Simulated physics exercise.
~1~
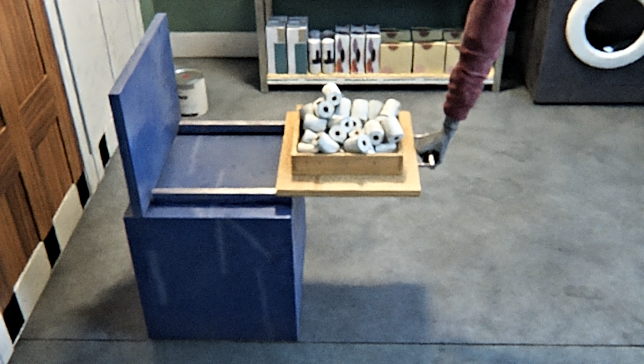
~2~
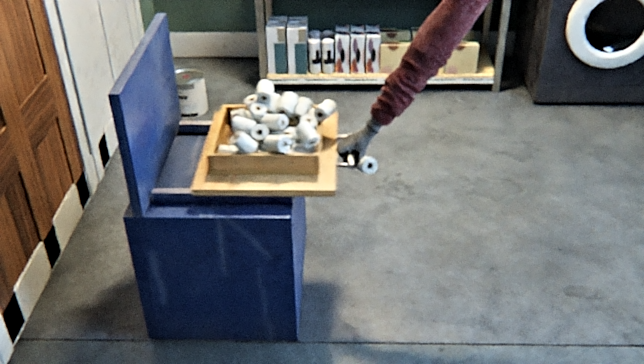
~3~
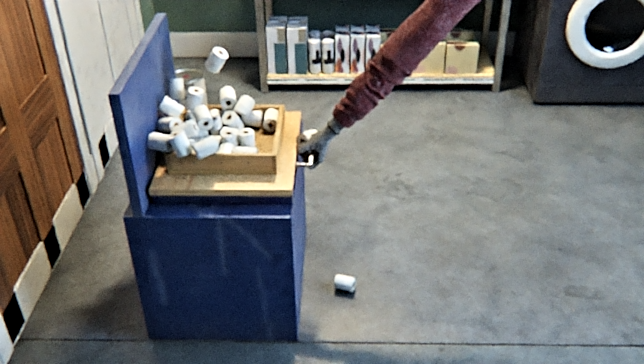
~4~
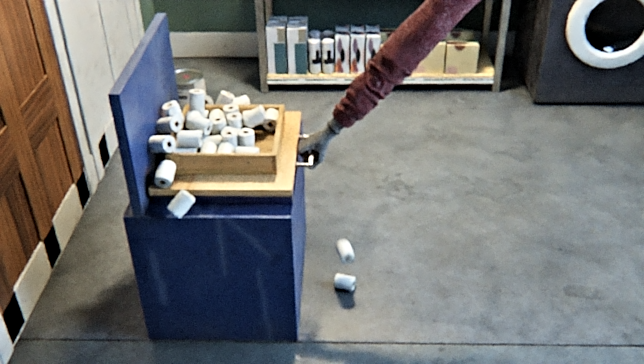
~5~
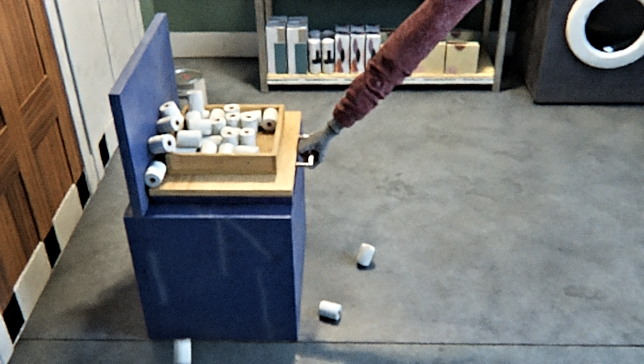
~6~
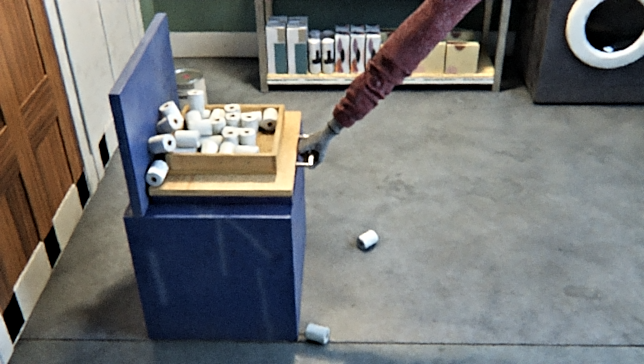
A gloved hand pushes the shelf left into the blue unit, spilling several white rolls.
